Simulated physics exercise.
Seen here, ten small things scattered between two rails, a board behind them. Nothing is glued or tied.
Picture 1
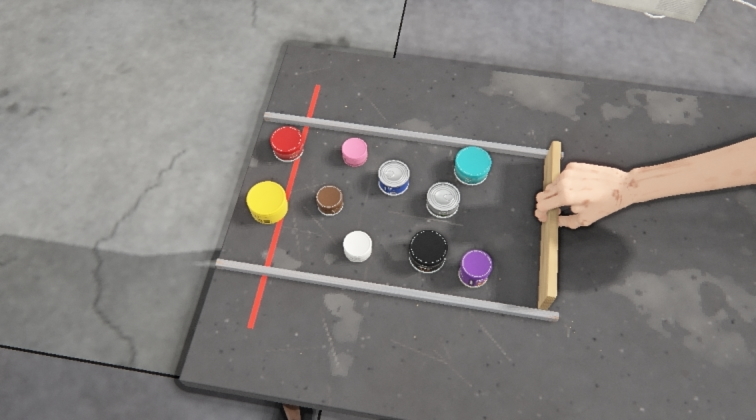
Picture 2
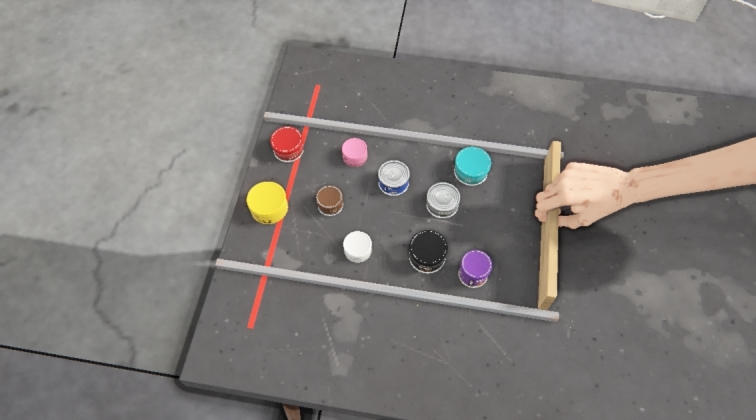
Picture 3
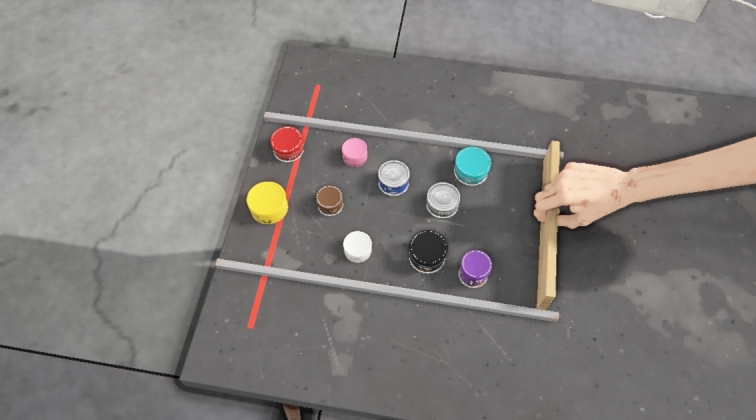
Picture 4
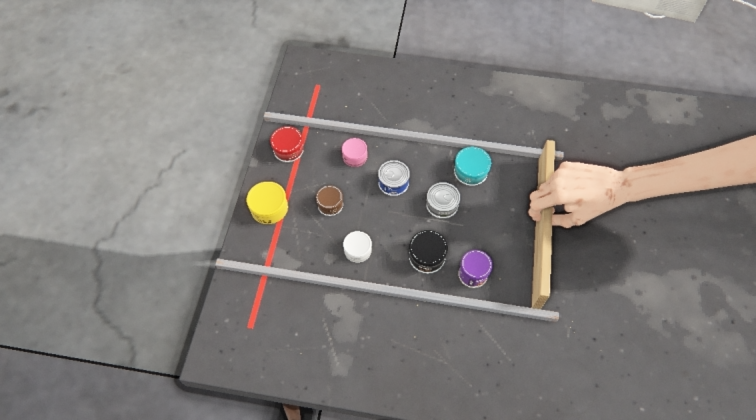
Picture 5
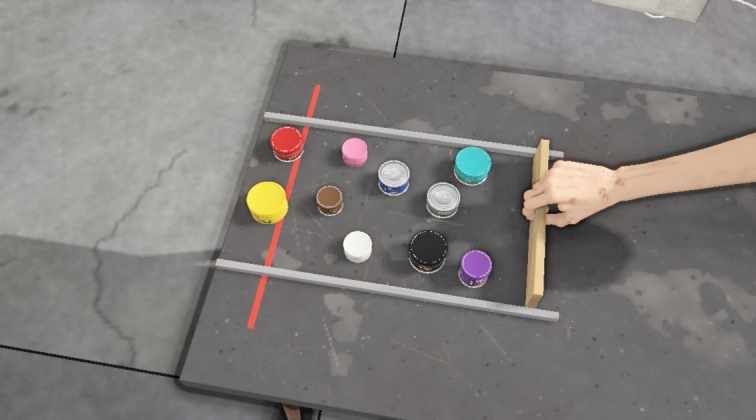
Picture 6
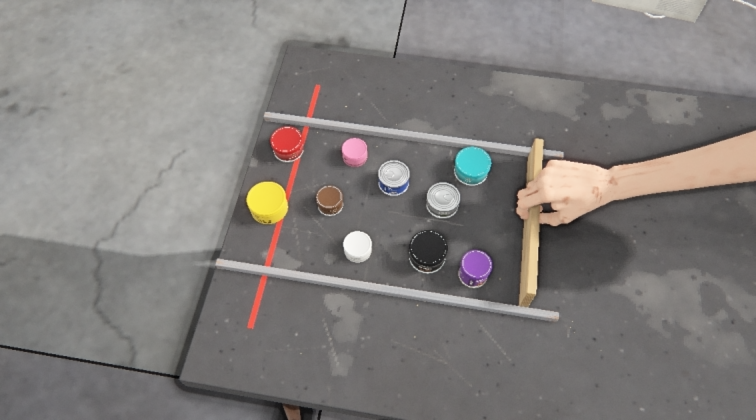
A hand gripping a wooden board at the right slides it slightly leftward between two grey rails on a dark, worn tabletop, seen from above at a tilt over a cracked concrete floor. Ahead of it sit turquoise, purple, black, silver, blue-and-silver, pink, white and brown containers, with red and yellow ones leftmost by a red line. The board touches none of them, and they and the camera stay still.
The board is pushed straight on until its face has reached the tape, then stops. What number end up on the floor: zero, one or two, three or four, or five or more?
In the end the number that fall off is one or two.
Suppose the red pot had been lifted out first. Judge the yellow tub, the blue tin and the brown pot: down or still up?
The yellow tub comes down; the blue tin stays on; the brown pot stays on.
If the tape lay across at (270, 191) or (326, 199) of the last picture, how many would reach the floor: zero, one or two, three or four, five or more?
In that order: More than four; none at all.
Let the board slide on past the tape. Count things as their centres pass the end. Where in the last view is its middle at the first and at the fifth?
At (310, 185) for the first, at (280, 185) for the fifth.
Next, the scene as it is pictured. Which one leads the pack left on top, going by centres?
Foremost is the pink tub.
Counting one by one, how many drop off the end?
Fallen: 2.
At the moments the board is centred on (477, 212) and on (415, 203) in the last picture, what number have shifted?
First 3, then 5.
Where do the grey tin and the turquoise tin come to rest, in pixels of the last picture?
The grey tin stops around (273, 185); the turquoise tin around (286, 132).
Soon after, none off yet; yellow tub at rest near (268, 203); red pot at rest near (288, 145); brown pot at rest near (330, 201).
In the end, the number that fall off is one or two; gone, red pot and yellow tub.
